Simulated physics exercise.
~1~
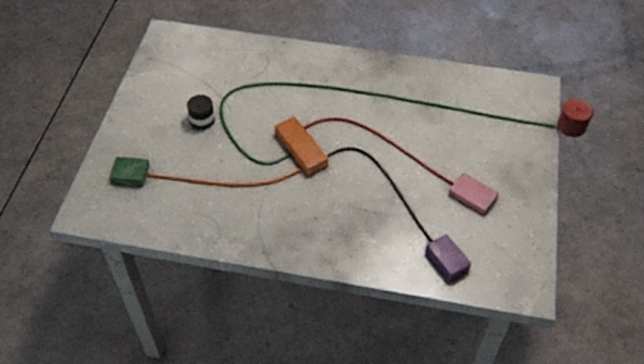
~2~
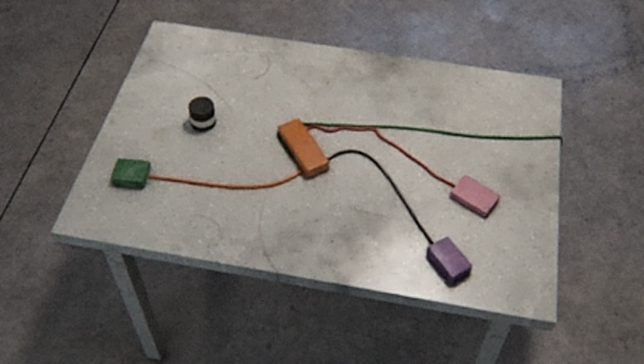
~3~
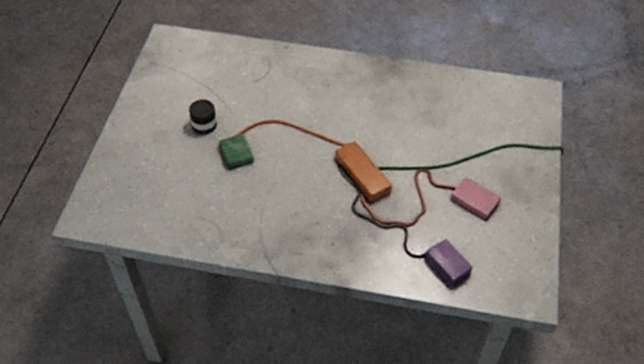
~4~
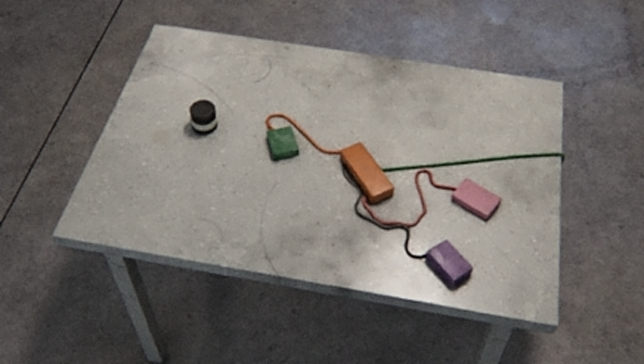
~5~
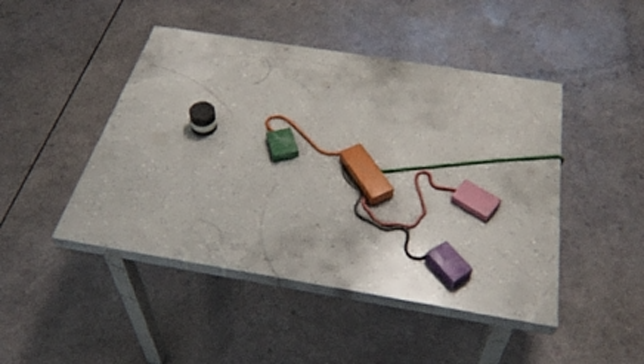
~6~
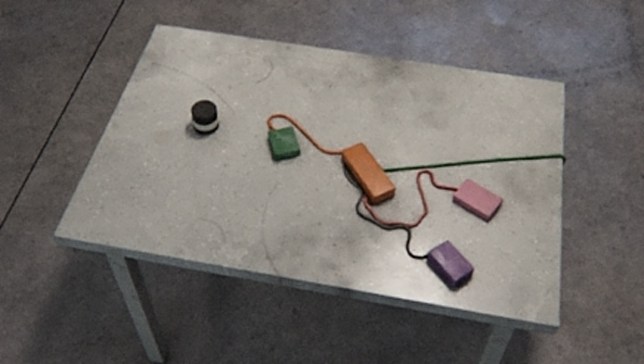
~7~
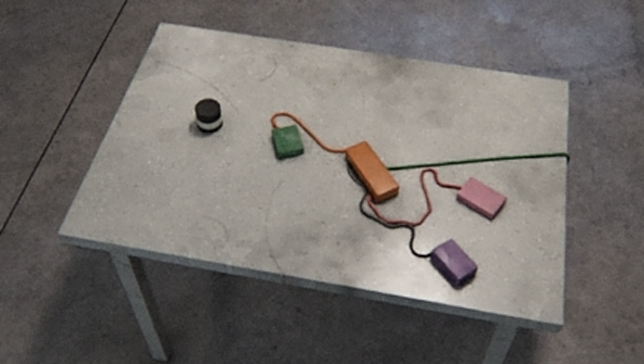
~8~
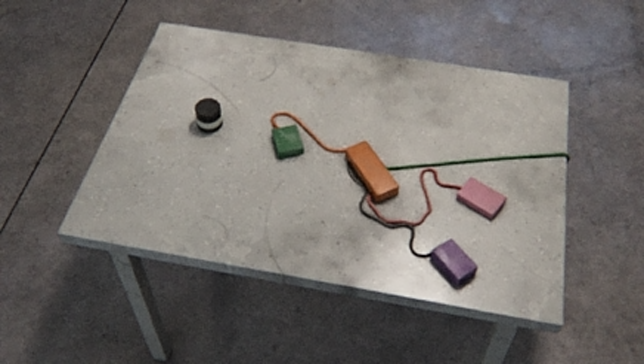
On a pale grey workbench above a concrete floor, seen from above by a slightly swaying camera, four cables run from an orange strip near the middle. They lead to a green block at left, a pink one and a purple one at right, and a red speaker just off the right edge, while a black tin sits upper left. The red speaker drops out of sight, pulling its looped green cable straight. The strip is dragged right, and the green block follows. Both come to rest on the bench, the green cable stretched over the edge, the tin, pink and purple blocks unmoved.
